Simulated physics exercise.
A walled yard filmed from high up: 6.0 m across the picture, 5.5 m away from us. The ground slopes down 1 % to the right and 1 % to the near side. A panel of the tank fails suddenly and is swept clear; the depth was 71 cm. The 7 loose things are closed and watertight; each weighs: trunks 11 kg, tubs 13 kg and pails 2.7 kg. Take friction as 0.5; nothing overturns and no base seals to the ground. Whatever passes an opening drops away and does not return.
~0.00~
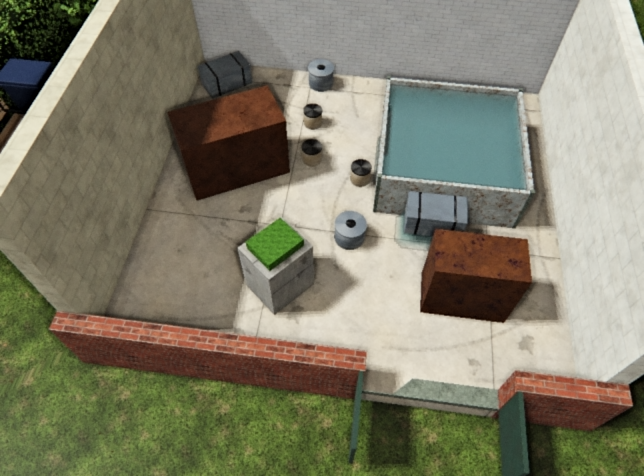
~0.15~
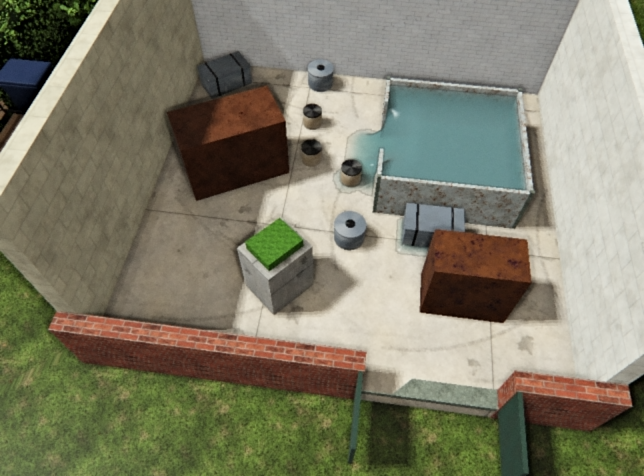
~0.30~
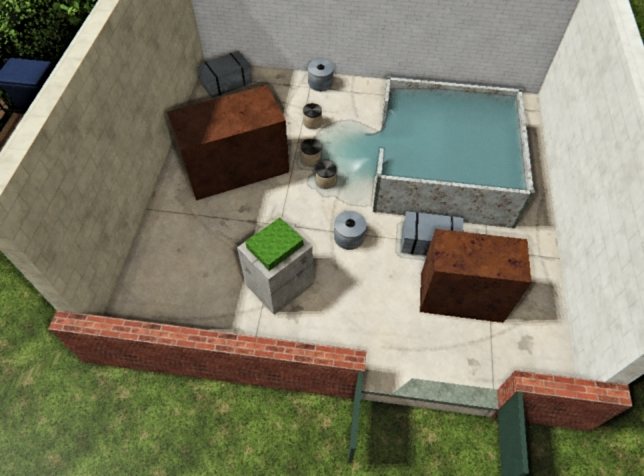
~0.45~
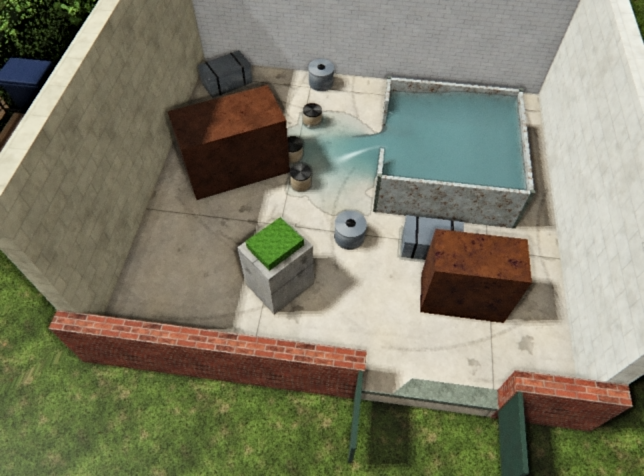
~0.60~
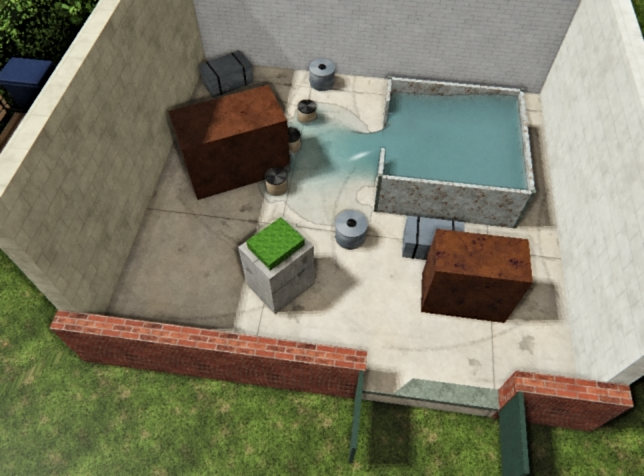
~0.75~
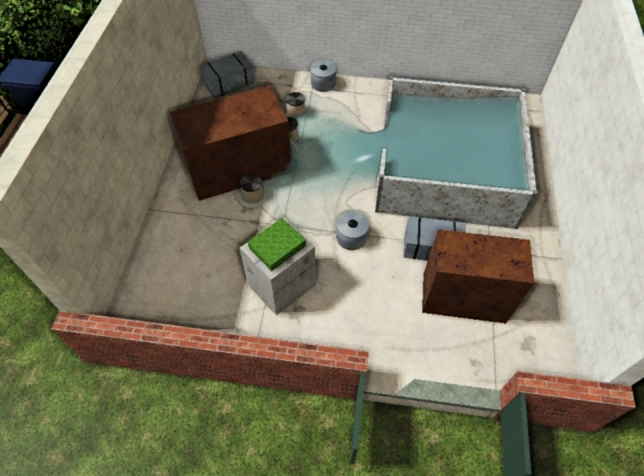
A walled concrete yard, bordered by grass and a low red brick wall, is seen from high above by a still camera. A stone-sided tank of blue-green water stands at right, with rusty brown blocks, a grass-topped pale block, grey tubs and small dark-topped pails around it. The tank's left side opens, water spreads leftward across the paving, and the pails shift left toward the larger rusty block.
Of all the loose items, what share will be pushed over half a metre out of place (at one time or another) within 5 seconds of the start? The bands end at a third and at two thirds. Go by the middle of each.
It is two thirds or above.
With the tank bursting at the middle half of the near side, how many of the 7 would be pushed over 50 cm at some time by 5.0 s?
Then 2.
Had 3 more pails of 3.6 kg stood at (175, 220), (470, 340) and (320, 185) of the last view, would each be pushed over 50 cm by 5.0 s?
In turn: Past it, under, over.
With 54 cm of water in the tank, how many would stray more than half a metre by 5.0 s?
Then 5.
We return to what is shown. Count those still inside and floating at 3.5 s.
At that moment 4.
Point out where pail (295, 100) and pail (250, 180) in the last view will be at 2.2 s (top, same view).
Around (244, 67) and (147, 214).
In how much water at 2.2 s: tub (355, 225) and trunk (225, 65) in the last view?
Roughly 0 and 25 cm.
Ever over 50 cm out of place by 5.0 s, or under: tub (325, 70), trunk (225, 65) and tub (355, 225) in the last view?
In that order: Over, more, under.
After 1.1 s 3 of 7 are over 50 cm from their spots; 1 afloat.
After 2.2 s 3 of 7 are over 50 cm from their spots; 4 afloat.
After 3.5 s 3 of 7 are over 50 cm from their spots; 4 afloat.
After 5.0 s 5 of 7 are over 50 cm from their spots, and 5 have been at some point; 4 afloat.
